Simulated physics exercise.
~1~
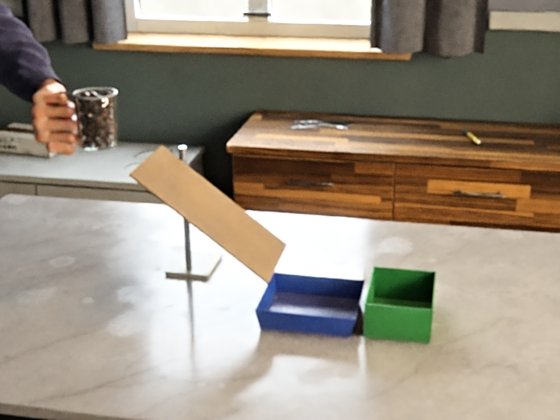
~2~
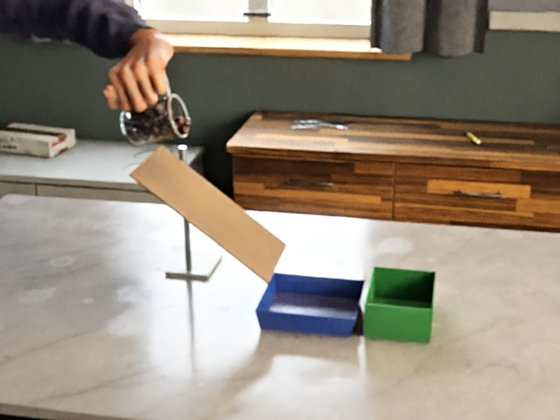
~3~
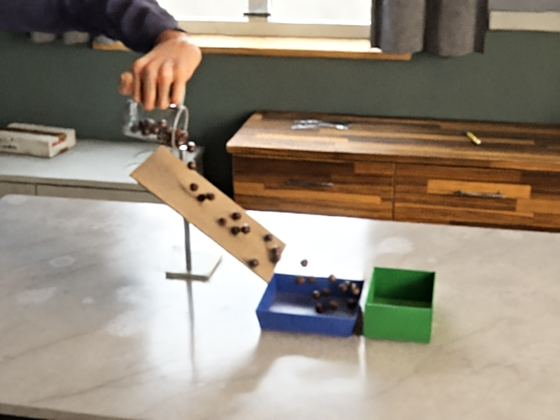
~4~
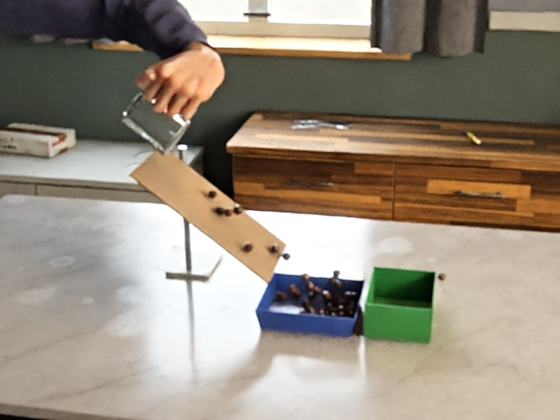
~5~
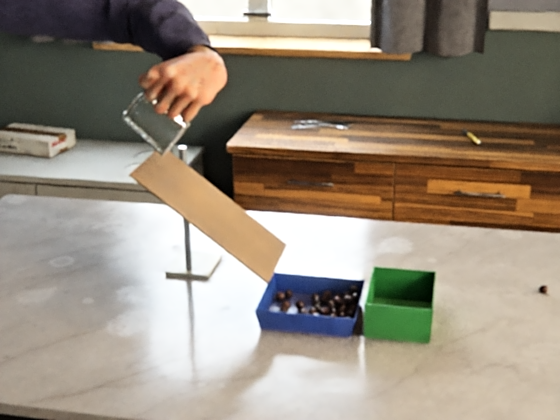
A hand tips chocolate balls down a sloping board, and nearly all settle in the blue tin.
